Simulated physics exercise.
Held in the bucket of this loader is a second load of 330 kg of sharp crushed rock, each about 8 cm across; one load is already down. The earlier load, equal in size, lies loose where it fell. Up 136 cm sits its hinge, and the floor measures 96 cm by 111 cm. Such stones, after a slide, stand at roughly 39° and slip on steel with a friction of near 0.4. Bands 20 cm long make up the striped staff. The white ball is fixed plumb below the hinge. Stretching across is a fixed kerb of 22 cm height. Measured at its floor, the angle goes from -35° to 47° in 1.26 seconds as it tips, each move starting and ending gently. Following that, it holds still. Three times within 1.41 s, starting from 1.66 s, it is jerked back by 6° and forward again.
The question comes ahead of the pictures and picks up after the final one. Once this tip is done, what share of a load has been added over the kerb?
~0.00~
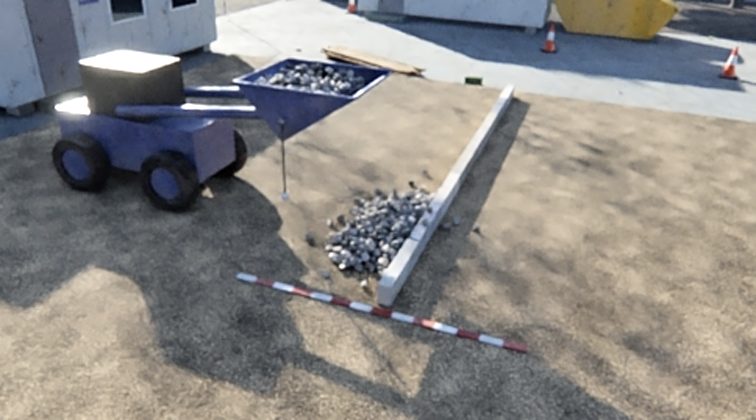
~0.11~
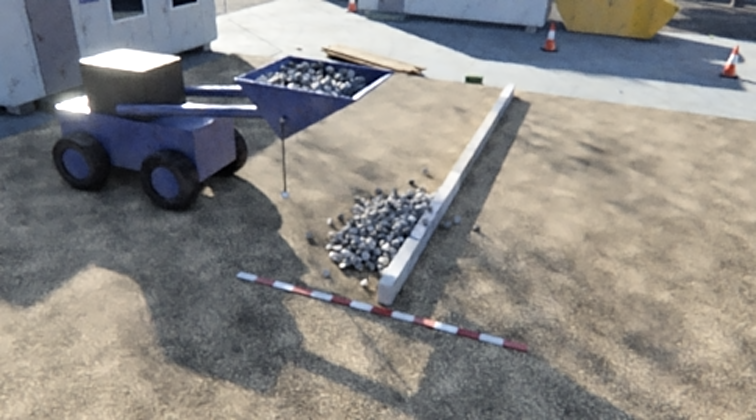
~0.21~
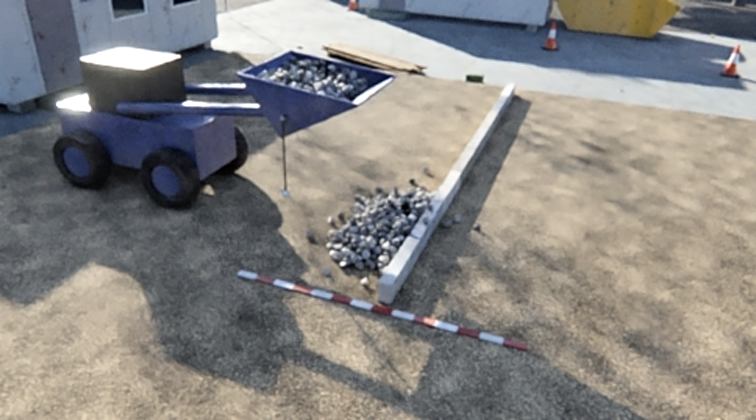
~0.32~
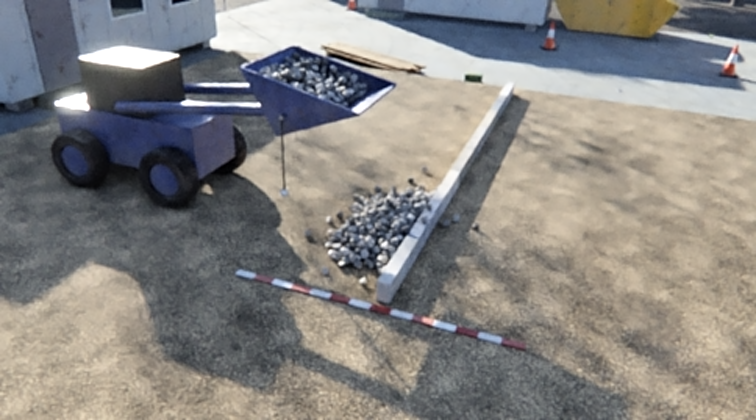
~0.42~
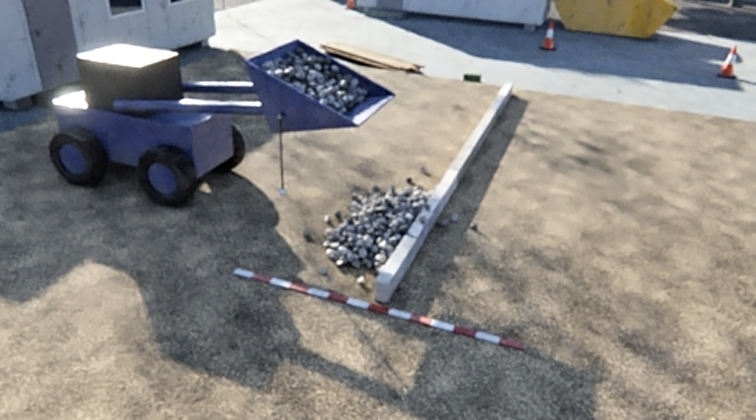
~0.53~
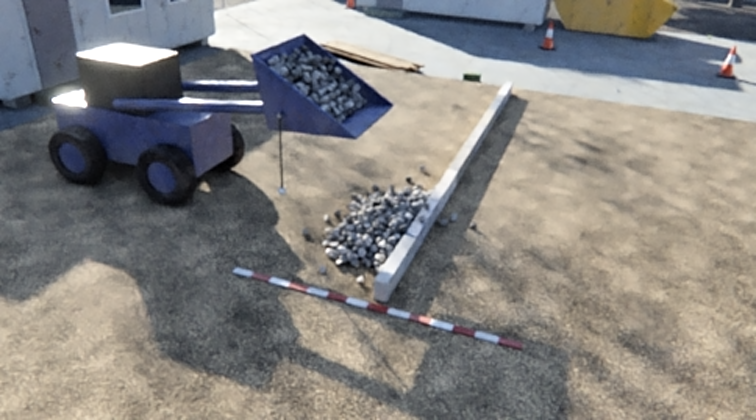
About 0 per cent.
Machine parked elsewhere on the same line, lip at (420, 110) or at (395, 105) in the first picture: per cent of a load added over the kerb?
Roughly 65 and 20 per cent, in that order.
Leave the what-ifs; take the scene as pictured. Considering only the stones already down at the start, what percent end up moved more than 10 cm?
0 %.
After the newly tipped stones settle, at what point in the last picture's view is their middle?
Roughly at (365, 209) in the last picture.
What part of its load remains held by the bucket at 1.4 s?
50 %.
After 0.9 s the floor is at 34°; in per cent of one load, 100 in the bucket, 99 on this side of the kerb, 1 over the kerb; the foremost stones are at (433, 217).
After 1.4 s the floor is at 47°; in per cent of one load, 49 in the bucket, 150 on this side of the kerb, 1 over the kerb; the foremost stones are at (433, 217).
After 3.5 s the floor is at 47°; in per cent of one load, 0 in the bucket, 199 on this side of the kerb, 1 over the kerb; the foremost stones are at (444, 217).
After 6.3 s the floor is at 47°; in per cent of one load, 0 in the bucket, 199 on this side of the kerb, 1 over the kerb; the foremost stones are at (444, 217). Net gain over the kerb, 0.
